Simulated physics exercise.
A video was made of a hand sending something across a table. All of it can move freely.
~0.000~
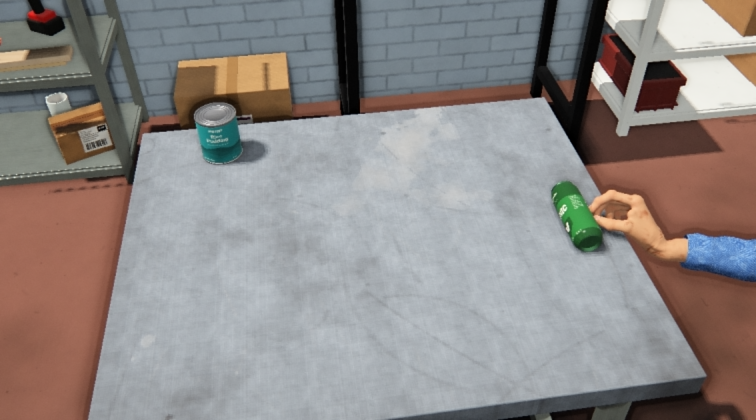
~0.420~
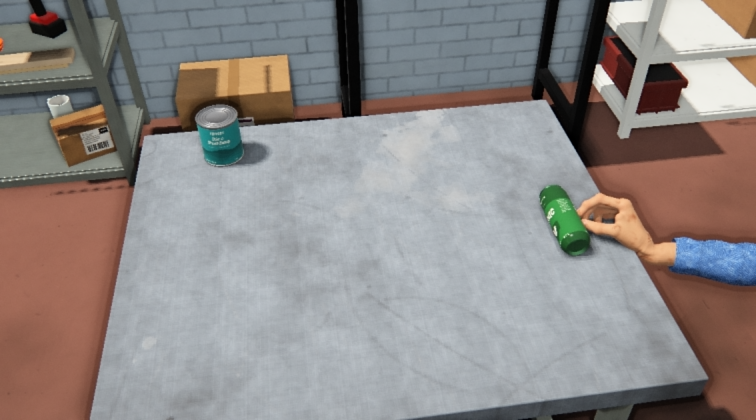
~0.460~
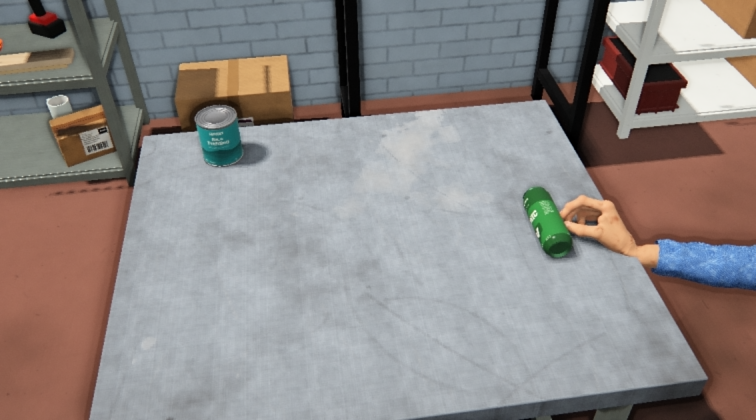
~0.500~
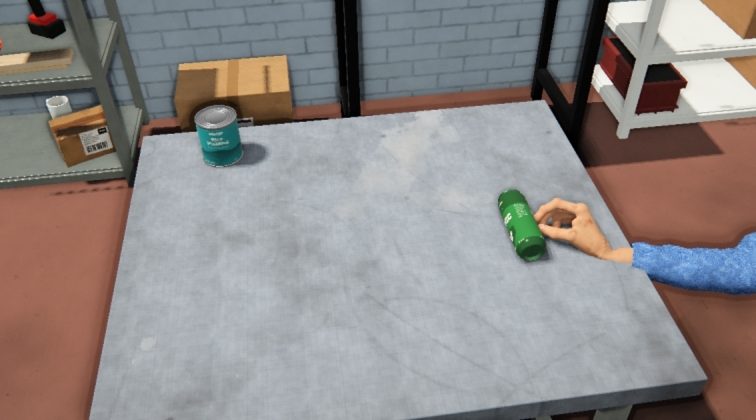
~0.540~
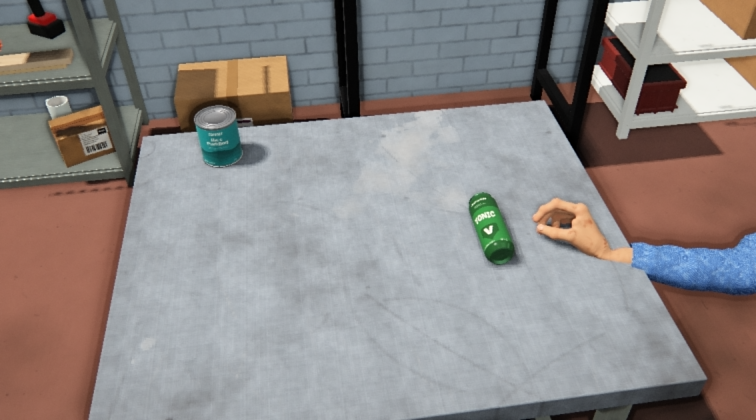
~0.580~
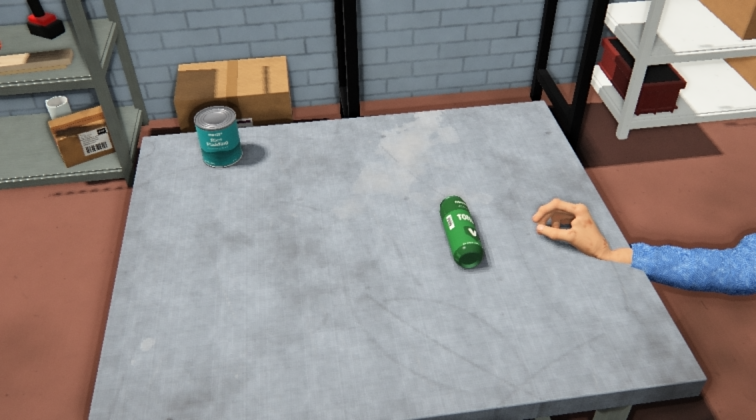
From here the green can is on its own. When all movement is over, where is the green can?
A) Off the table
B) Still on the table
Option A: Off the table.
By 0.78 s, green can moved well along near (314, 247).
By 1.08 s, green can now off the table.
By 1.48 s, things are still on the move.
When it is over (1.6 s), off the table, green can.
